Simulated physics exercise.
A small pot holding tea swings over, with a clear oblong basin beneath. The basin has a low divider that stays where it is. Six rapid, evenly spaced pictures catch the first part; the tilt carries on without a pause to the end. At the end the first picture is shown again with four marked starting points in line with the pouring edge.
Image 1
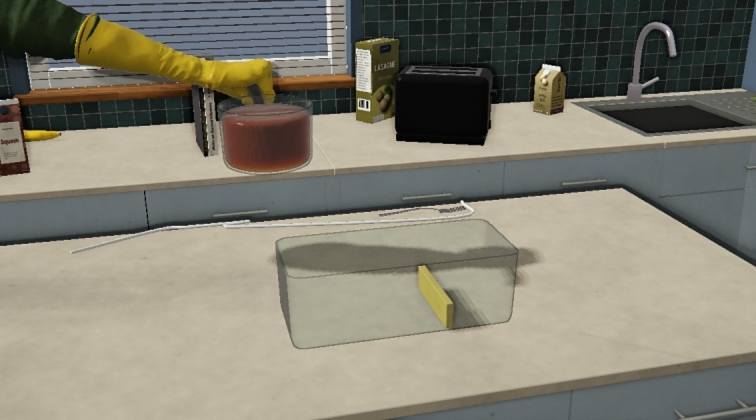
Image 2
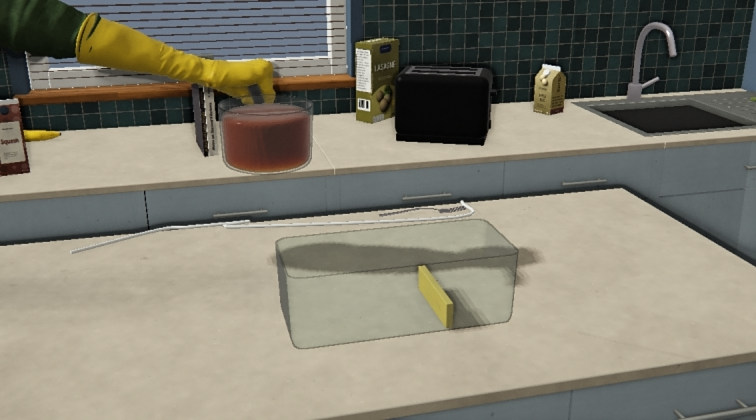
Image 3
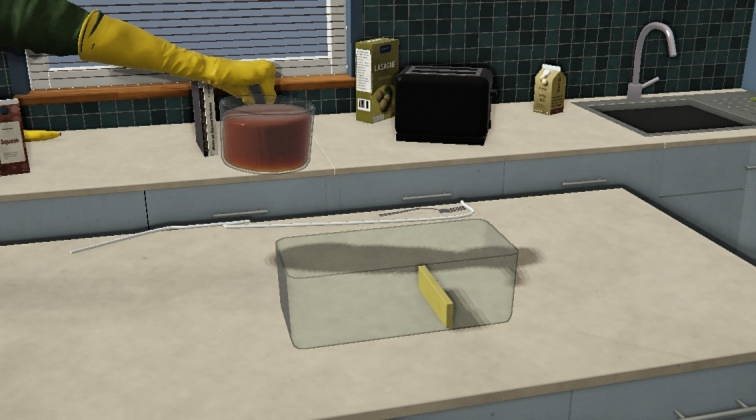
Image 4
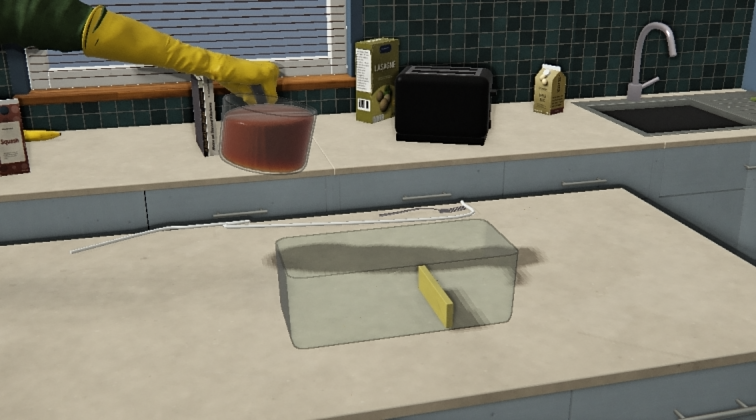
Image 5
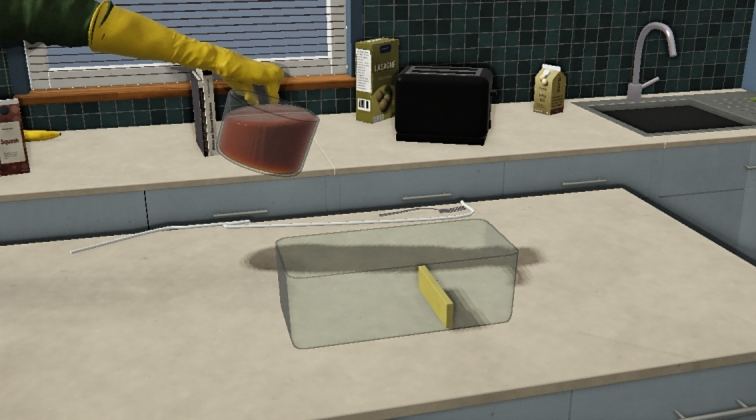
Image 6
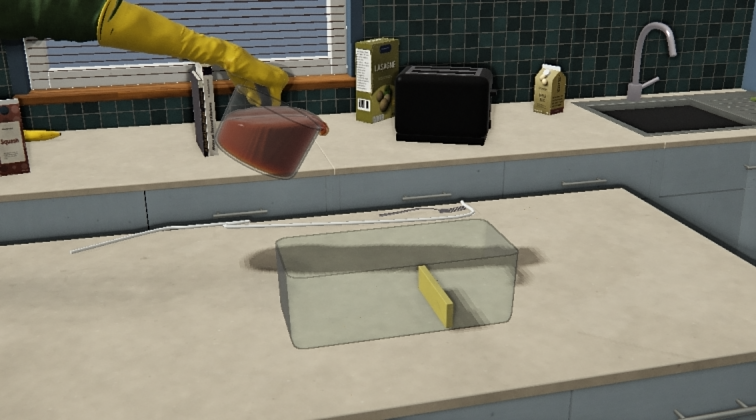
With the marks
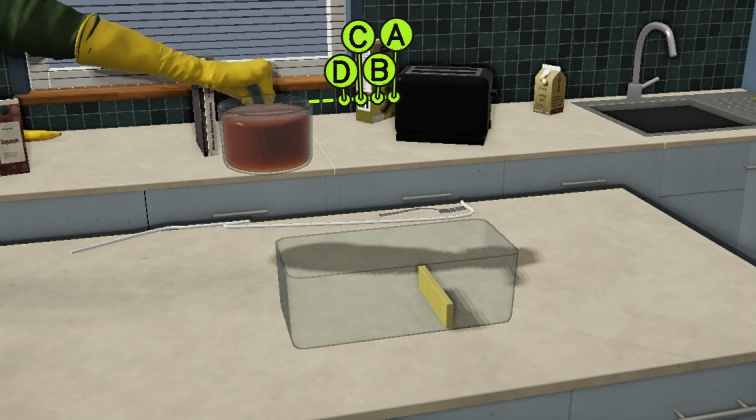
We see a yellow-gloved hand holding a clear pot of reddish-brown tea above a counter, behind a transparent oblong basin with a yellow wall inside. The pot stays upright, then tilts gradually to the right until tea reaches over its lip.
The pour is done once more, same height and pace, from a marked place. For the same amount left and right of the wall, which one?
Choose B.
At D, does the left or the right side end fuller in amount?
The left one.
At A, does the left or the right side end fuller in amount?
The right one.
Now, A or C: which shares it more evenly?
A it is.
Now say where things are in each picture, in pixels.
In the first frame, upright, lip at (309, 101); basin from (291, 347) to (511, 319); top of the wall at (435, 284); nothing has left yet.
In the second frame, upright, lip at (310, 102); nothing has left yet.
In the third frame, tipped about 5°, lip at (312, 105); nothing has left yet.
In the fourth frame, tipped about 11°, lip at (314, 110); nothing has left yet.
In the fifth frame, tipped about 19°, lip at (317, 117); nothing has left yet.
In the sixth frame, tipped about 29°, lip at (319, 125); tea is over the lip, down to (321, 131).
In lime, A at (393, 96); B at (377, 97); C at (360, 98); D at (344, 99).
Choosing A, about 34 % ends left of the wall and 65 % right of it.
Choosing B, about 51 % ends left of the wall and 47 % right of it.
Choosing C, about 82 % ends left of the wall and 15 % right of it; 3 % is lost outside.
Choosing D, about 94 % ends left of the wall and 5 % right of it.
